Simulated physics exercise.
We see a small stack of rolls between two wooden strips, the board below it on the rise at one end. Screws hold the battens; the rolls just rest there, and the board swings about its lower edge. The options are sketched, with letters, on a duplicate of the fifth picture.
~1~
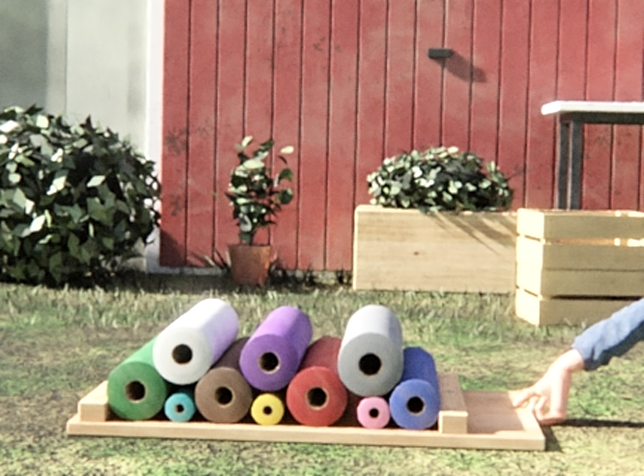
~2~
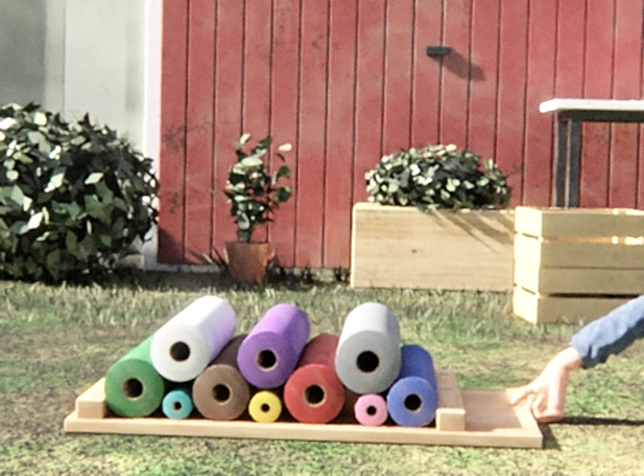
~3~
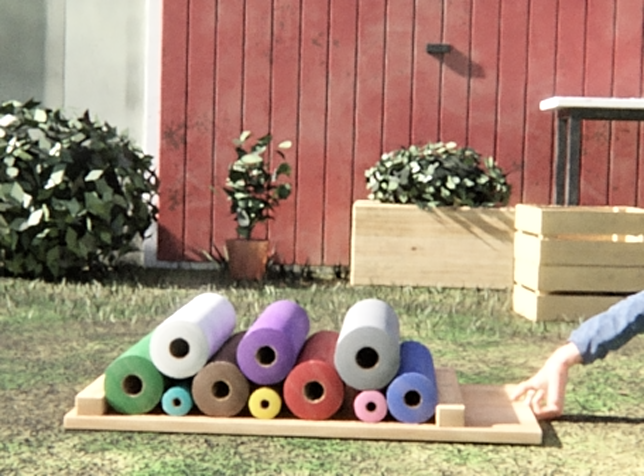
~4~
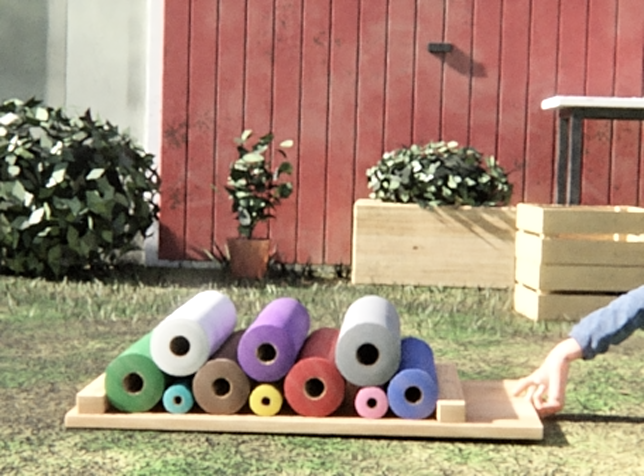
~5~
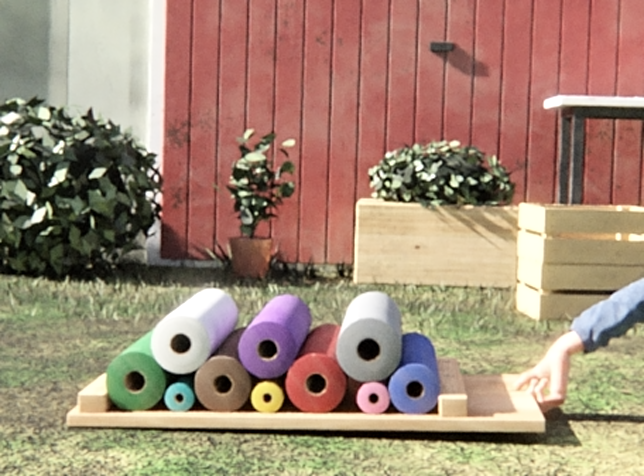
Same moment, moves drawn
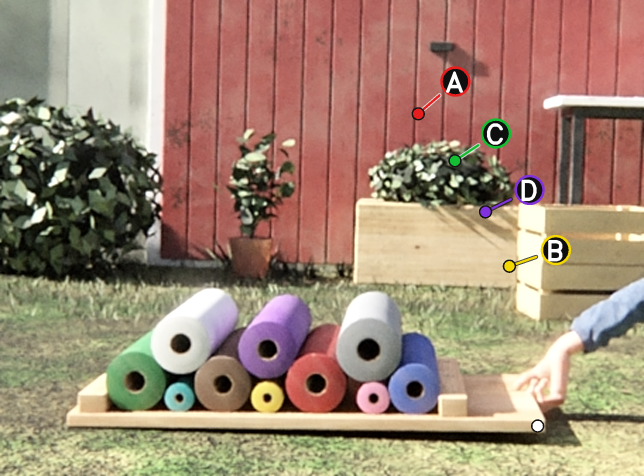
Wooden board of stacked coloured rolls shifting very slightly on grass, a hand gripping its right end before a red wall.
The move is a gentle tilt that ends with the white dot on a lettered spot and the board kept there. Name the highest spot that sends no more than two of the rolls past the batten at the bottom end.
Lift it to A and no more.
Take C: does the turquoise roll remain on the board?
Yes, with C.
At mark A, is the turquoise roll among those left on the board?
Yes.
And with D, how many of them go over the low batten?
With D, none.
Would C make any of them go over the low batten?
No, at C.
On the marked copy, A at (418, 114); B at (509, 266); C at (455, 161); D at (486, 212); the white dot at (538, 426).
With A. Early on, board at 22°.
Further on, board at 42°.
At the end, board at 43°, none over the low batten.
As for the rest, B none over the low batten; C none over the low batten; D none over the low batten.
